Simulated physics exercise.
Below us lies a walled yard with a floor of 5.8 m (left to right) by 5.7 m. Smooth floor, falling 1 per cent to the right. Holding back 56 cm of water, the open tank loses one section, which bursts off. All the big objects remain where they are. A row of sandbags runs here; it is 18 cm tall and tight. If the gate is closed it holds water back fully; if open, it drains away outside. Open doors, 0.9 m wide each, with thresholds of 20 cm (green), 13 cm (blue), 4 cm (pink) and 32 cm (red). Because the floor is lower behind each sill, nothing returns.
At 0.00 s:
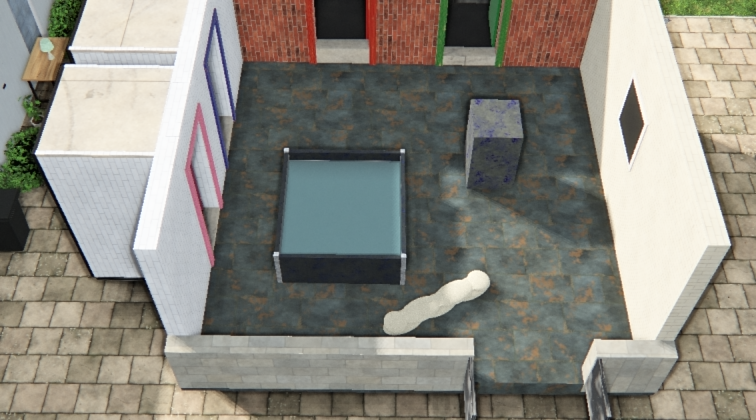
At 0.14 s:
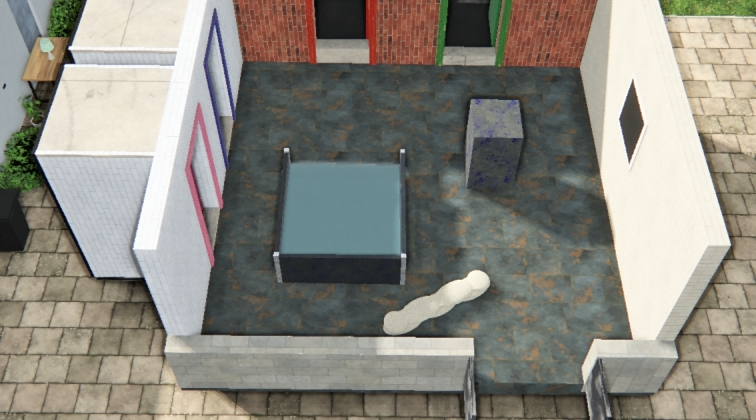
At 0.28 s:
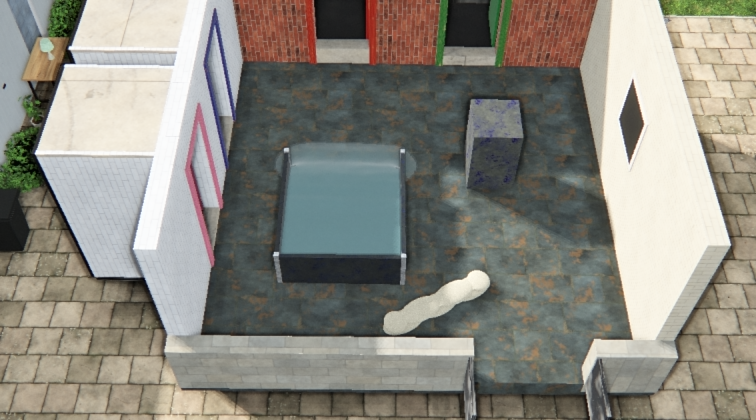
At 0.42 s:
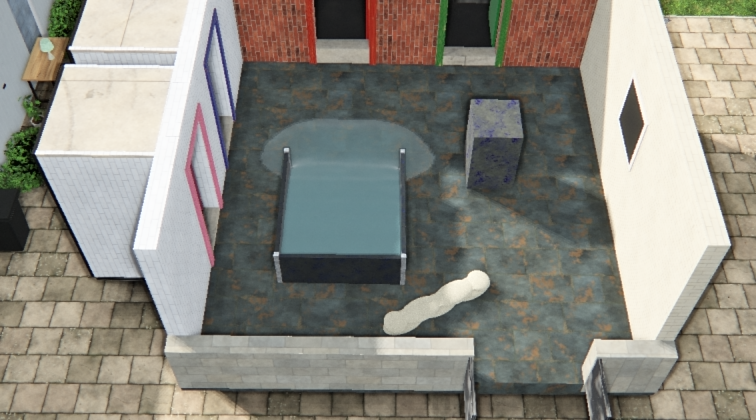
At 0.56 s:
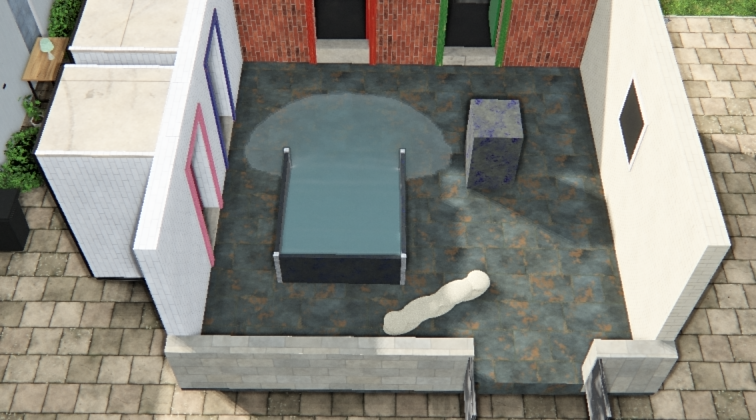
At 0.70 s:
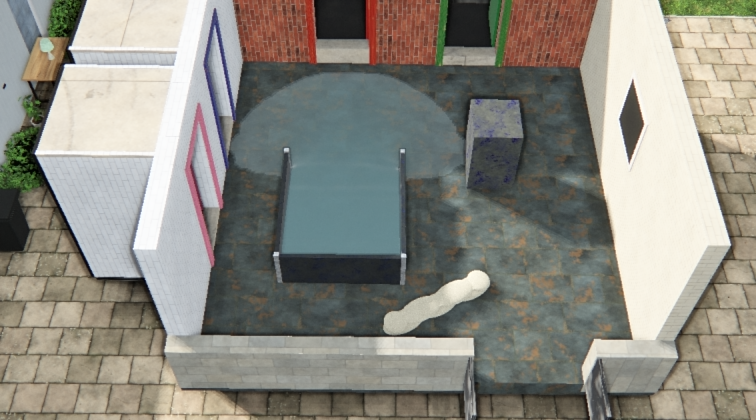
A square, dark-sided open tank of blue-grey water stands left of centre in a walled yard with a dark, mottled floor, seen from above by a still camera. A mottled grey block stands to the right, a lumpy cream row of sandbags lies in front, and red- and green-framed doorways open in the brick back wall. The tank's far side disappears, and water pours out behind it, spreading across the floor in a widening, rounded sheet.
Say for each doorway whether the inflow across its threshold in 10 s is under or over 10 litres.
Result: The green door remains shy of the limit; the blue door remains shy of the limit; the pink door remains shy of the limit; the red door remains shy of the limit.
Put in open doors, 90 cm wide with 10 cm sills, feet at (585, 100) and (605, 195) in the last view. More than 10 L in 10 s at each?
First door beyond the limit, second door short of the limit.
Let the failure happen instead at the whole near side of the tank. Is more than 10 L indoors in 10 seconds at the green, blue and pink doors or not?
So green stays lower, blue stays lower, pink tops it.
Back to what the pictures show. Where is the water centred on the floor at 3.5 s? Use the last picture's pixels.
Centre: Approx. (383, 123) px.
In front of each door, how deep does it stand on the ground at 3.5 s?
Centimetres: Green 11 / blue 12 / pink 1 / red 17.
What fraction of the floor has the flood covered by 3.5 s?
I'd guess around 45 %.
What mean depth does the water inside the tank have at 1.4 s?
27 cm.
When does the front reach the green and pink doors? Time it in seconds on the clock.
Arrival: Green 1.3 s, pink 3.6 s.
After 1.4 s water covers 30 % of the floor and is deepest (32 cm) near (348, 67); green door 8 cm at the sill, 0 L in, blue door 6 cm at the sill, 0 L in, pink door not reached, red door 30 cm at the sill, 0 L in.
After 2.2 s water covers 35 % of the floor and is deepest (34 cm) near (254, 65); green door 18 cm at the sill, 0 L in, blue door 4 cm at the sill, 0 L in, pink door not reached, red door 28 cm at the sill, 0 L in.
After 3.5 s water covers 45 % of the floor and is deepest (24 cm) near (570, 79); green door 11 cm at the sill, 0 L in, blue door 12 cm at the sill, 0 L in, pink door not reached, red door 17 cm at the sill, 0 L in.
After 6.0 s water covers 80 % of the floor and is deepest (16 cm) near (568, 125); green door 6 cm at the sill, 0 L in, blue door 5 cm at the sill, 0 L in, pink door 5 cm at the sill, 0 L in, red door 7 cm at the sill, 0 L in.
After 10.0 s water covers 95 % of the floor and is deepest (10 cm) near (637, 368); green door 6 cm at the sill, 0 L in, blue door 2 cm at the sill, 0 L in, pink door 2 cm at the sill, 1 L in, red door 2 cm at the sill, 0 L in.
